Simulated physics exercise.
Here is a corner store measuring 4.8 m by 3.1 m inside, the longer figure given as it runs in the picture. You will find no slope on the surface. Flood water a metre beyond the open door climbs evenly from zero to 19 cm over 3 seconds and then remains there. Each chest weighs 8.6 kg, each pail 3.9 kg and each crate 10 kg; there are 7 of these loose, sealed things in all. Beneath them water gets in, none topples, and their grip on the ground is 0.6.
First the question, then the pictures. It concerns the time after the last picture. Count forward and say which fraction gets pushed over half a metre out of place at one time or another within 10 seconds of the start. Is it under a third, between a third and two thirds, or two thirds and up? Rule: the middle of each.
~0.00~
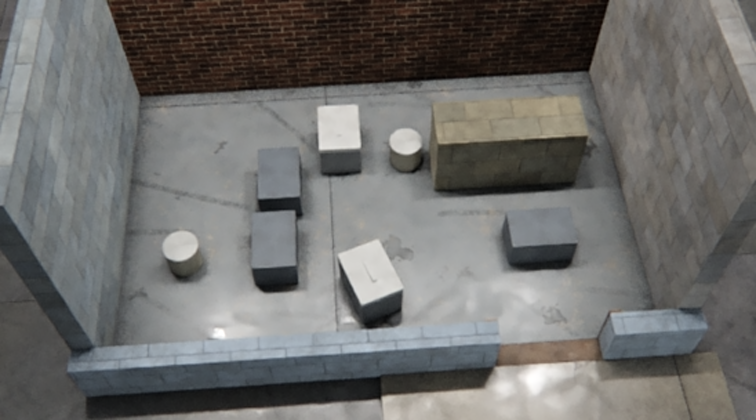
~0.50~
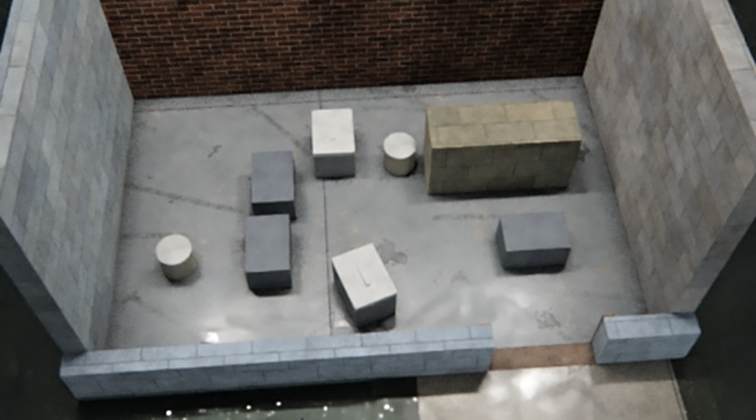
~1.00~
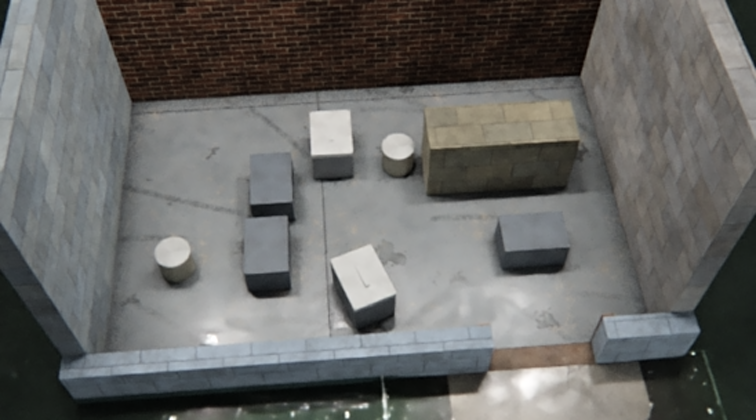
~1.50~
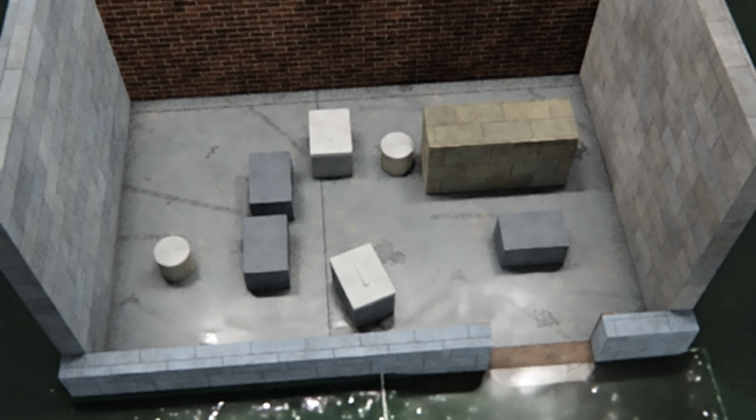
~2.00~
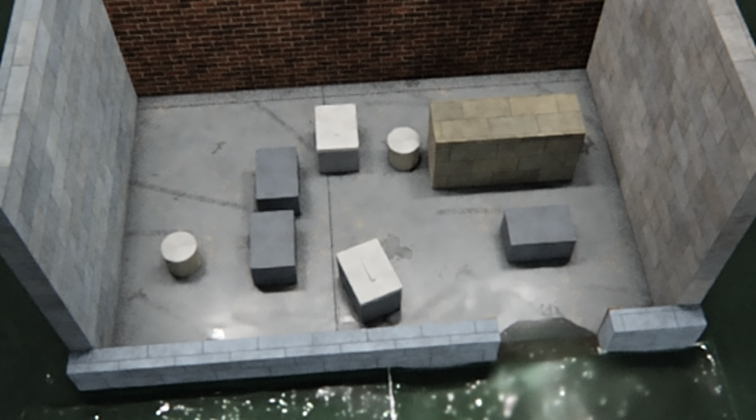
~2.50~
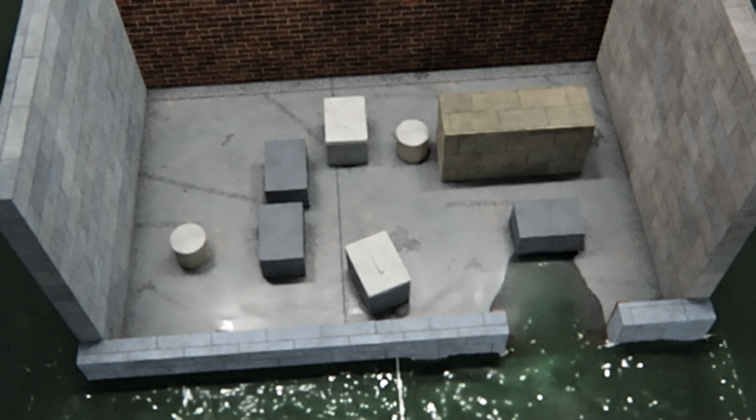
A good part, a third to two thirds, move that far.
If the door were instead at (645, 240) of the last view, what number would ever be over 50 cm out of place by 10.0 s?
In that case the number is 5.
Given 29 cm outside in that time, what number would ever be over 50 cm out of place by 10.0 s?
I count 5 of them in that case.
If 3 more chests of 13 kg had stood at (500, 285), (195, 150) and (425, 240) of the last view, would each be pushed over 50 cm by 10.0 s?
In order: Above the mark, below the mark, above the mark.
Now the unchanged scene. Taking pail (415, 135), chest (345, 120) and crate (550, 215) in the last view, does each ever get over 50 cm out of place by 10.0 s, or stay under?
In that order: Less, past it, over.
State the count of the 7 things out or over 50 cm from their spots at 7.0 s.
The number by then is 2.
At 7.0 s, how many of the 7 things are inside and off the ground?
1.
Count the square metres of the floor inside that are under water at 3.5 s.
I'd put it close to 3.0 m2.
After 3.5 s 0 of 7 are over 50 cm from their spots; 0 afloat.
After 4.5 s 1 of 7 are over 50 cm from their spots; 1 afloat.
After 7.0 s 2 of 7 are over 50 cm from their spots; 1 afloat.
After 10.0 s 4 of 7 are over 50 cm from their spots, and 4 have been at some point; 3 afloat.
